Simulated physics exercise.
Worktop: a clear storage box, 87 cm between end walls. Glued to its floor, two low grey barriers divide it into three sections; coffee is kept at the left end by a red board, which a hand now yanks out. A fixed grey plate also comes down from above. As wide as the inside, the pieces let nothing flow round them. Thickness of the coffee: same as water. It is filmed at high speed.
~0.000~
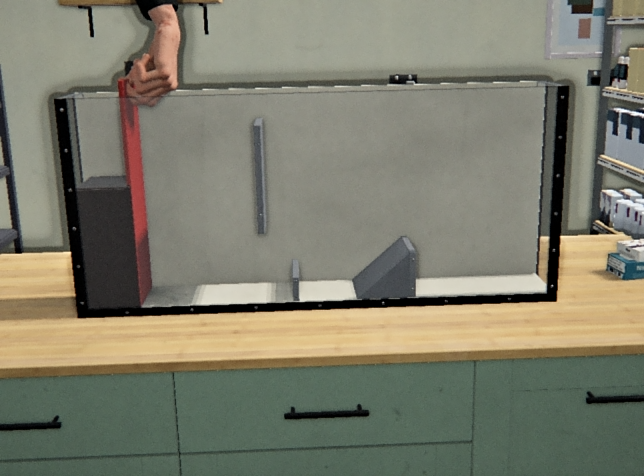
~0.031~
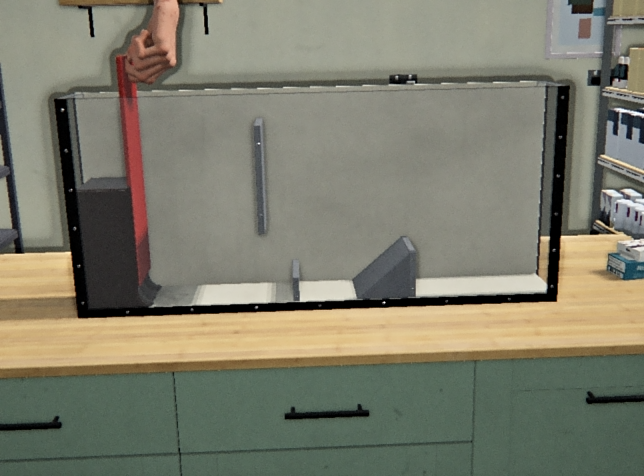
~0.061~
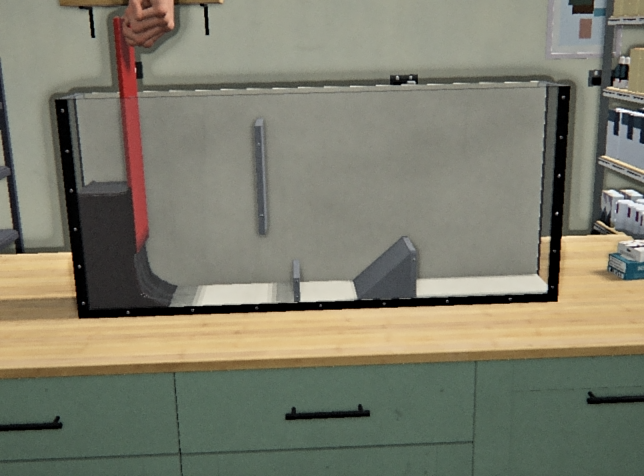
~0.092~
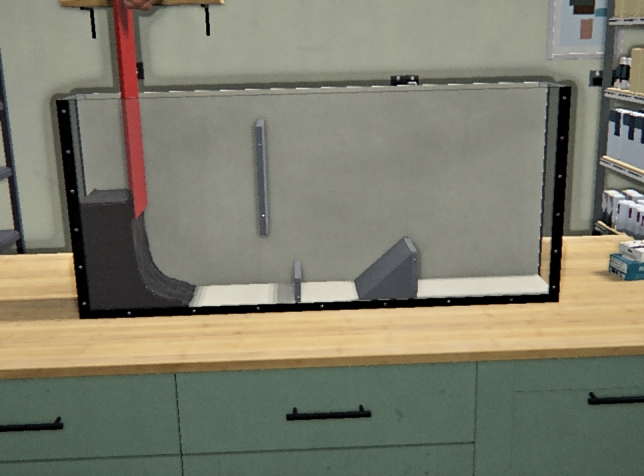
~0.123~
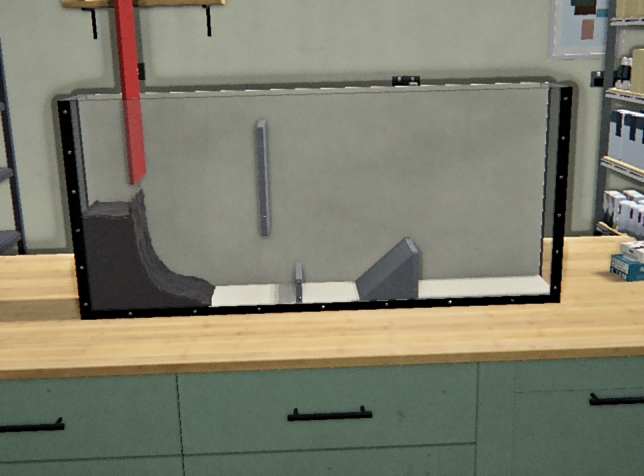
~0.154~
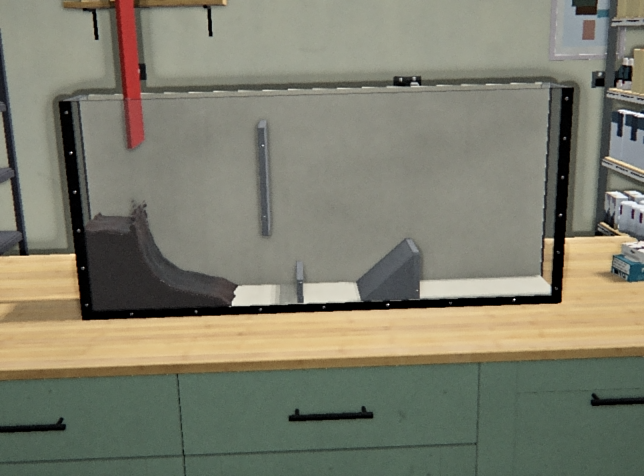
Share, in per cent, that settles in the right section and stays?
Close to 14 percent.
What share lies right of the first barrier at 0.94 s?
Roughly 50 %.
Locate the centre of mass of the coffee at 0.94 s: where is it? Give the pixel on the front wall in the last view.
The liquid is centred at roughly pixel (301, 293).
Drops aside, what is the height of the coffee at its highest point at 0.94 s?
Not counting spray, it tops out near 6.0 cm.
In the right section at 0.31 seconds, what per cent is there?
Near 0 in a hundred.
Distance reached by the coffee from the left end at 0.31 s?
Roughly 42 centimetres out.
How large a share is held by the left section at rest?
It winds up at close to 54 %, more or less.
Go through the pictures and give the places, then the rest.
In the first picture, the coffee tops out at (82, 190) by the left wall; its leading edge has got to (137, 305); the board ends at (139, 306); the first barrier (thin) has its top at (296, 279); the second barrier (ramped) has its top at (413, 254).
In the second picture, the coffee tops out at (82, 191) by the left wall; its leading edge has got to (150, 305); the board ends at (138, 285).
In the third picture, the coffee tops out at (83, 195) by the left wall; its leading edge has got to (167, 304); the board ends at (136, 252).
In the fourth picture, the coffee tops out at (85, 205) by the left wall; its leading edge has got to (186, 304); the board ends at (134, 218).
In the fifth picture, the coffee tops out at (88, 218) by the left wall; its leading edge has got to (207, 304); the board ends at (132, 183).
In the sixth picture, the coffee tops out at (90, 231) by the left wall; its leading edge has got to (229, 304); the board is clear.
Then, 0.31 s in, the shares are 93, 7 and 0 per cent from left to right.
Then, 0.53 s in, the shares are 58, 33 and 8 per cent from left to right.
Then, 0.94 s in, the shares are 50, 35 and 14 per cent from left to right.
Finally, the split from left to right is 55, 31 and 14 per cent.
